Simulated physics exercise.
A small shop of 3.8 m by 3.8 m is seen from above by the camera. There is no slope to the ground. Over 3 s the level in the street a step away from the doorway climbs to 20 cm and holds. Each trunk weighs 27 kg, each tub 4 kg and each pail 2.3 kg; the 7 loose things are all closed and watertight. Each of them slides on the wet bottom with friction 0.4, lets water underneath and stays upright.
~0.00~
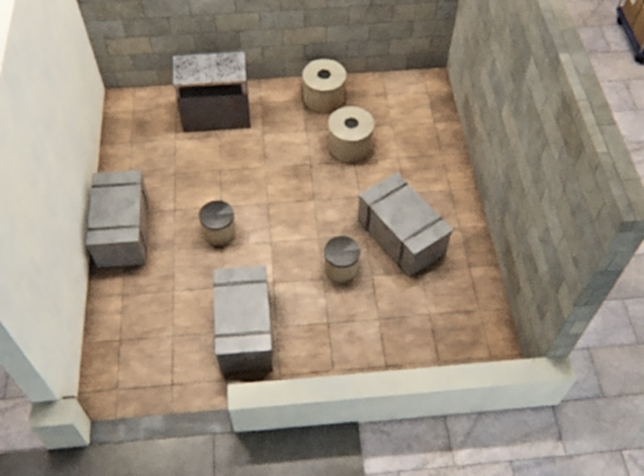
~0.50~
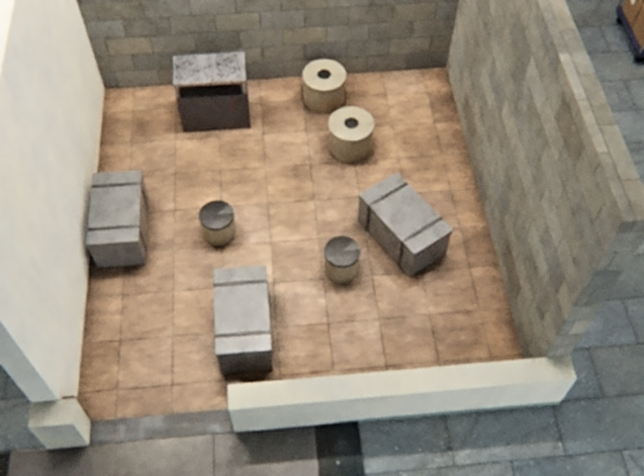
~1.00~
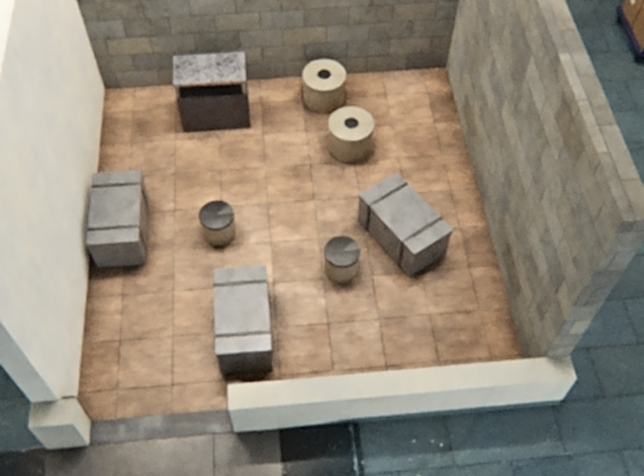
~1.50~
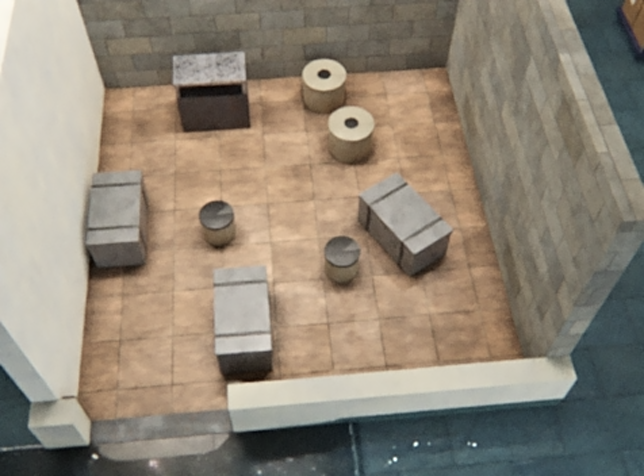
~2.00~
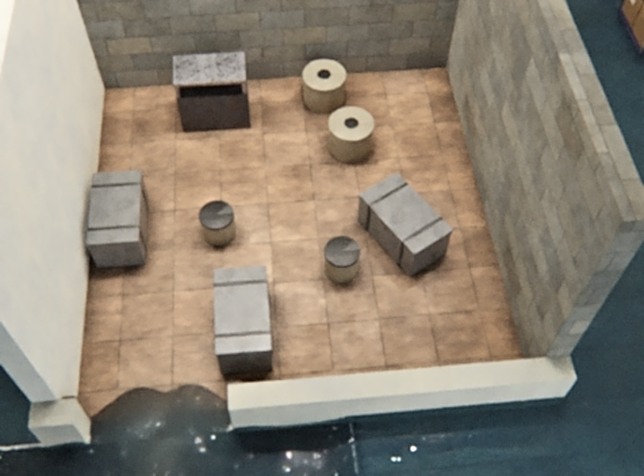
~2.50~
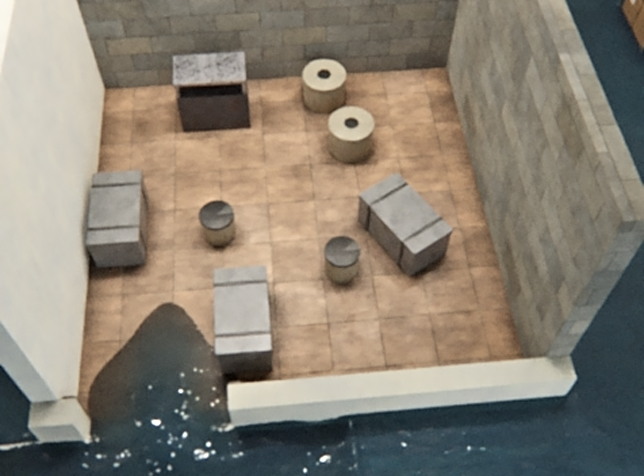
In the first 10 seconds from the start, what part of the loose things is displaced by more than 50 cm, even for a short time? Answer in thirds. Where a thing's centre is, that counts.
One to two thirds.
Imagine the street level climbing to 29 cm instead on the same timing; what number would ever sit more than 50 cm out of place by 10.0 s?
I count 5 of them in that case.
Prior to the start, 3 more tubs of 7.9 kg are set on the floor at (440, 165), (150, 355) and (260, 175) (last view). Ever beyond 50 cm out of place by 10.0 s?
Order as given - above the limit, above the limit, above the limit.
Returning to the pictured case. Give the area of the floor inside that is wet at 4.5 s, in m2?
About 6.0 m2 is covered.
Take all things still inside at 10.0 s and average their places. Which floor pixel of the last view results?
About (348, 203).
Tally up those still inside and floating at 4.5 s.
Total: 0.
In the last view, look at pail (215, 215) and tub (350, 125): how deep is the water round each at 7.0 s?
First about 8 cm, second about 2 cm.
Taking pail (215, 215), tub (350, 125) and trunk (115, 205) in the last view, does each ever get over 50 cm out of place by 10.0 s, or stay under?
Same order as the question: Greater, greater, greater.
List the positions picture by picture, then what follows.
A trunk at (242, 308) rests on the ground; a tub at (324, 75), on the bottom; water covers 0.0 m2; 0 of 7 have shifted, in the first picture.
A trunk at (242, 308) rests on the ground; a tub at (324, 75), on the bottom; water covers 0.0 m2; 0 of 7 have shifted, in the second picture.
A trunk at (242, 308), on the bottom; a tub at (324, 75), on the bottom; 0.0 m2 under water; 0 of 7 have shifted, in the third picture.
A trunk at (242, 308), on the bottom; a tub at (324, 75), on the bottom; 0.0 m2 under water; 0 of 7 have shifted, in the fourth picture.
A trunk at (242, 308) rests on the ground; a tub at (324, 75) rests on the ground; 0.2 m2 under water; 0 of 7 have shifted, in the fifth picture.
A trunk at (242, 308), on the bottom; a tub at (324, 75), on the bottom; 0.8 m2 under water; 0 of 7 have shifted, in the sixth picture.
After 3.5 s 0 of 7 are over 50 cm from their spots; 0 afloat.
After 4.5 s 1 of 7 are over 50 cm from their spots; 0 afloat.
After 7.0 s 4 of 7 are over 50 cm from their spots; 3 afloat.
After 10.0 s 4 of 7 are over 50 cm from their spots, and 4 have been at some point; 4 afloat.
